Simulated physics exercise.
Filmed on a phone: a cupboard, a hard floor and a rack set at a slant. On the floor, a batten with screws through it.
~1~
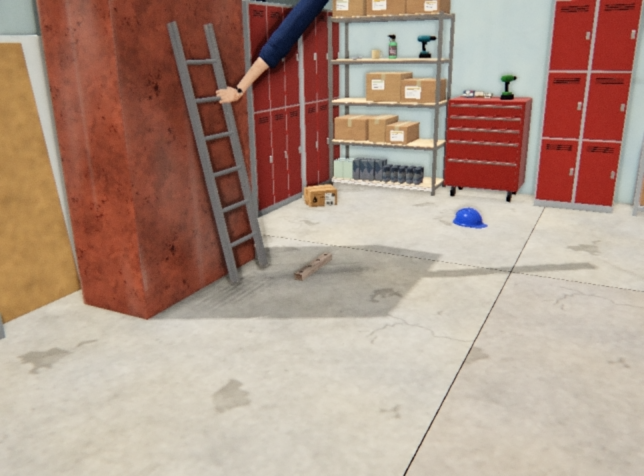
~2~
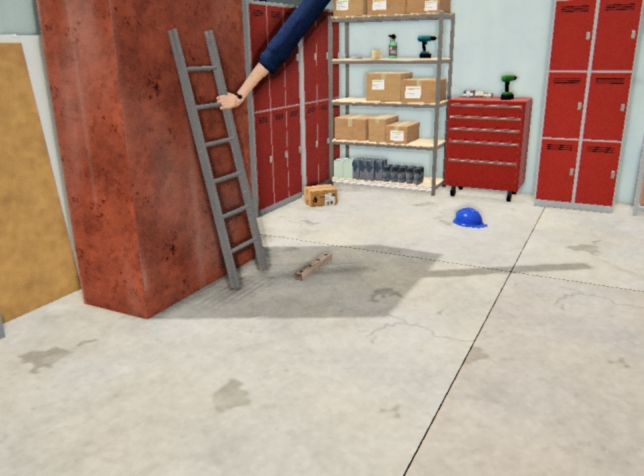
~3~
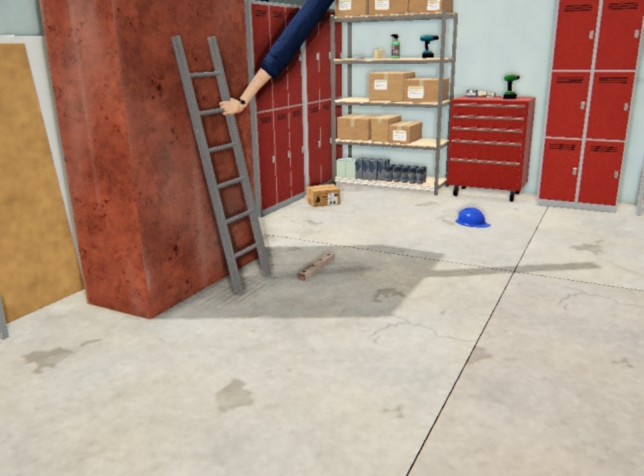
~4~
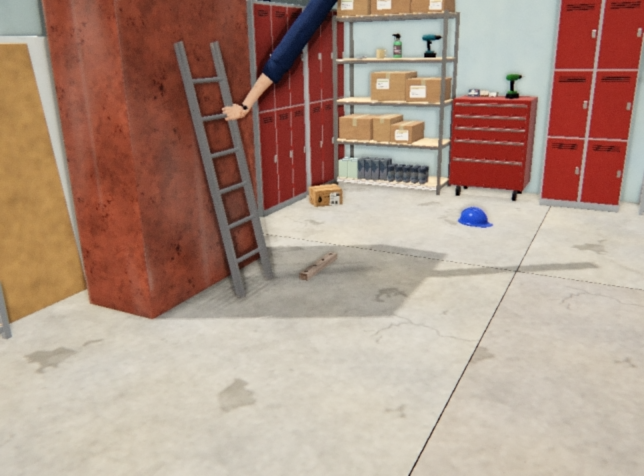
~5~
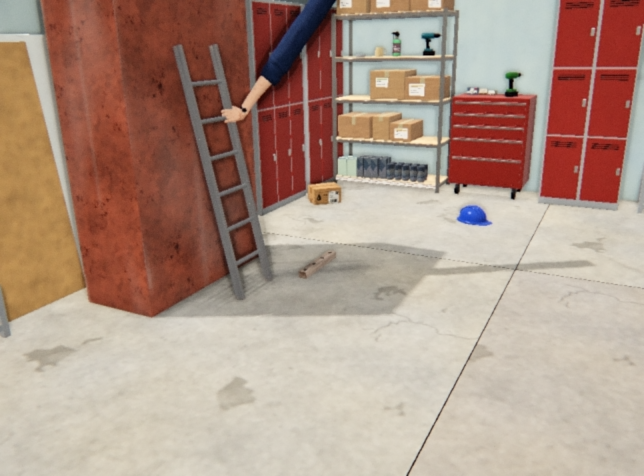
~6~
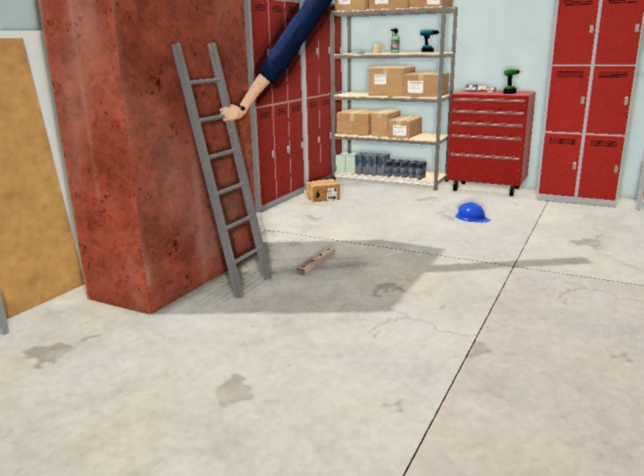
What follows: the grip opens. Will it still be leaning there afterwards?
Here the grey rack holds its place.
Then, 0.34 s on from there, grey rack at rest near (226, 172).
In the end, the grey rack remains leaning, near (226, 172).
